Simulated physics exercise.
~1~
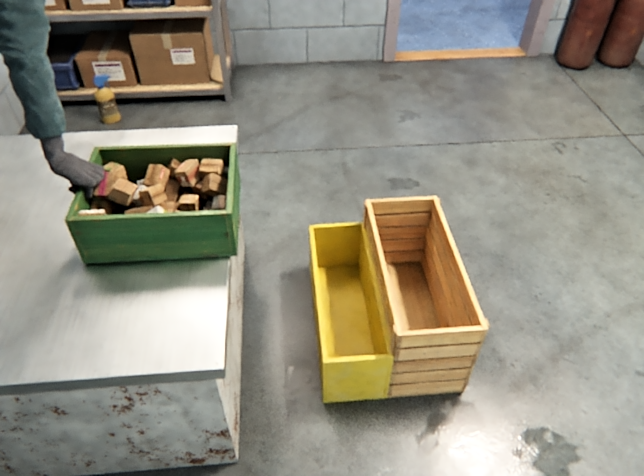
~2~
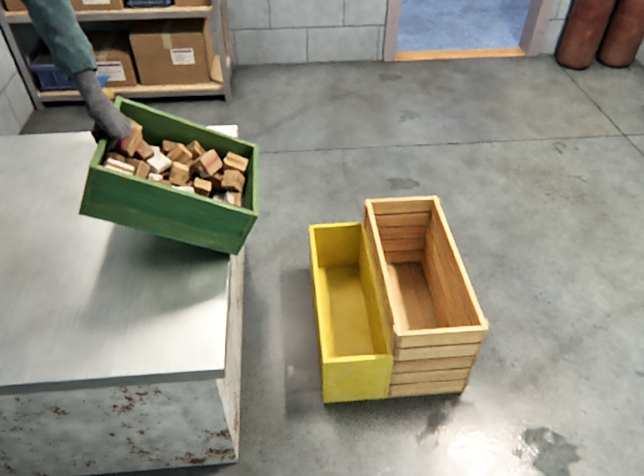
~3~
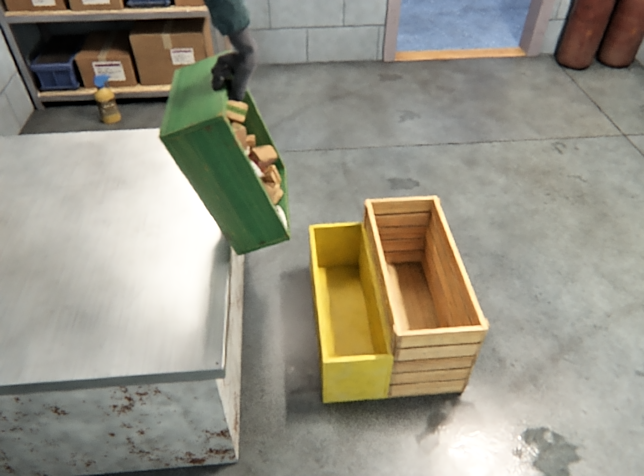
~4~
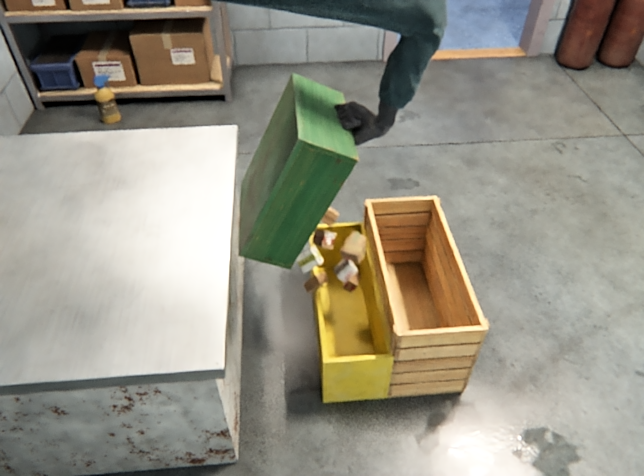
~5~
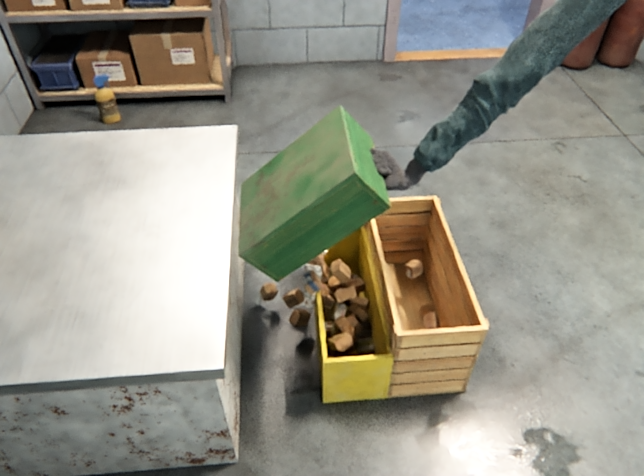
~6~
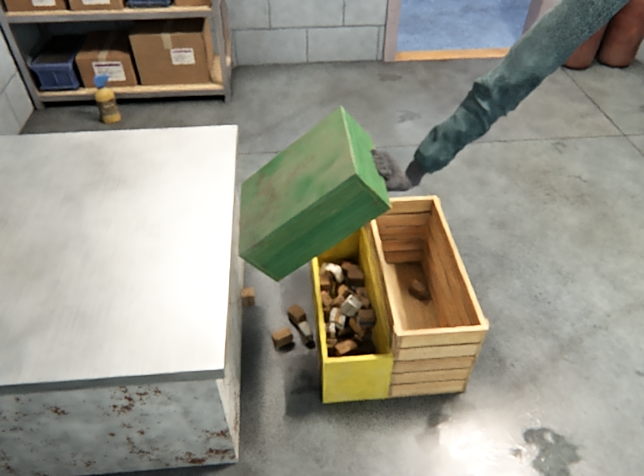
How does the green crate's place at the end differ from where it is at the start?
At the start the green crate sits upright on the bench at the left, but by the end it is farther right, held tipped over above the far end of the yellow tub.
